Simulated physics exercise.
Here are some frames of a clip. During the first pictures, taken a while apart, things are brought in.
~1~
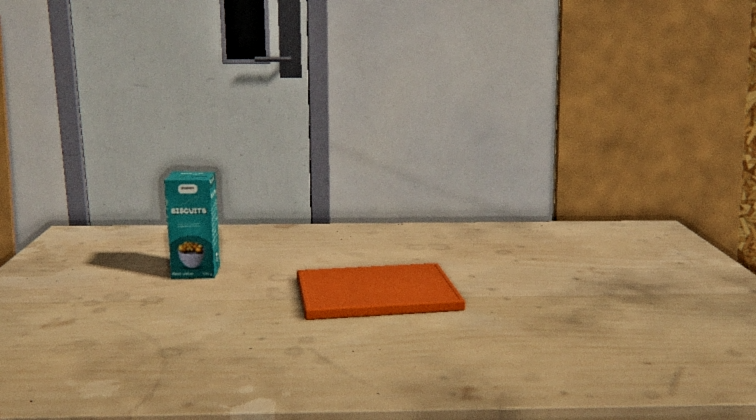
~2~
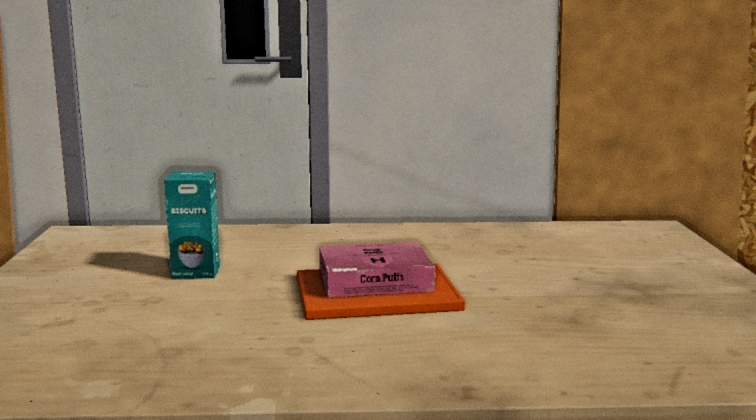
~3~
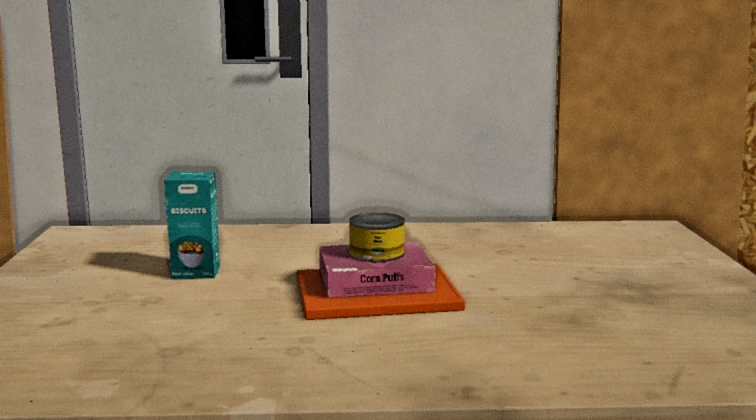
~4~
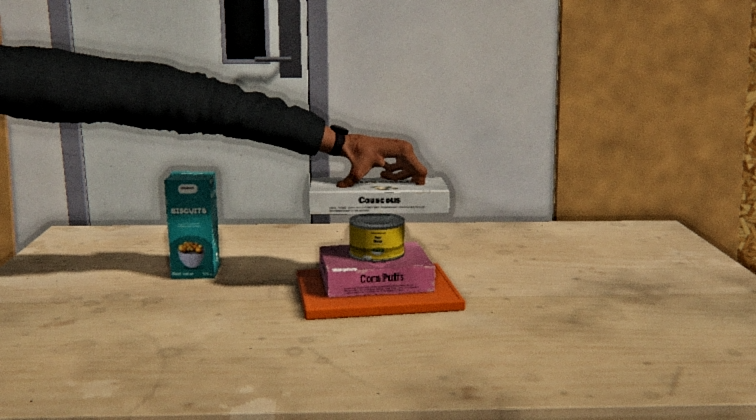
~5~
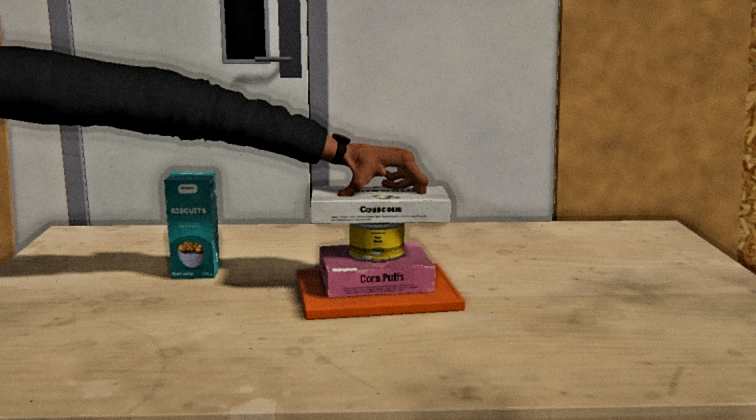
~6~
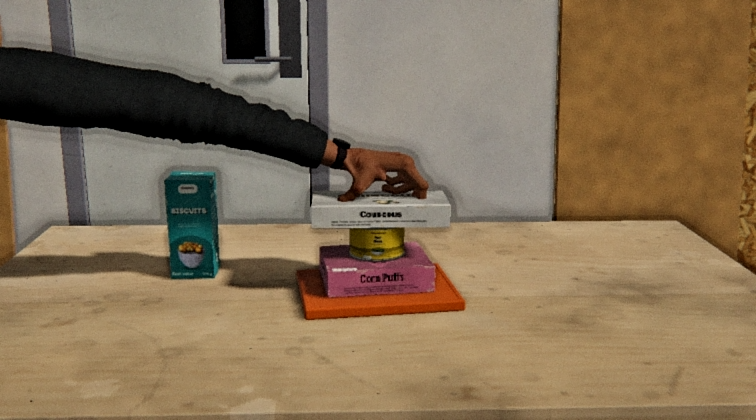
A white packet, held from above by a hand in a dark sleeve reaching in from the left, lowers slightly onto a yellow can. The fixed view faces a pale wooden table before a grey door and wall, with a teal biscuit box standing at left. Near the centre, a pink packet appears on an orange tray, then the can on it, before the hand sets down the white packet, still holding it.
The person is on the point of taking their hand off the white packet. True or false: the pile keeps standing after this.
True.
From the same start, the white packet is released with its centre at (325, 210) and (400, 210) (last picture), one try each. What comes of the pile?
Well, on the first go it tumbles down, and on the second it stays steady.
Then, 0.40 s after the last picture, nothing has stirred.
Then, 1.20 s after the last picture, white packet resting near (379, 209).
At rest, all 5 in place. Seen from the same camera at the end, white packet near (379, 209). The pile holds.
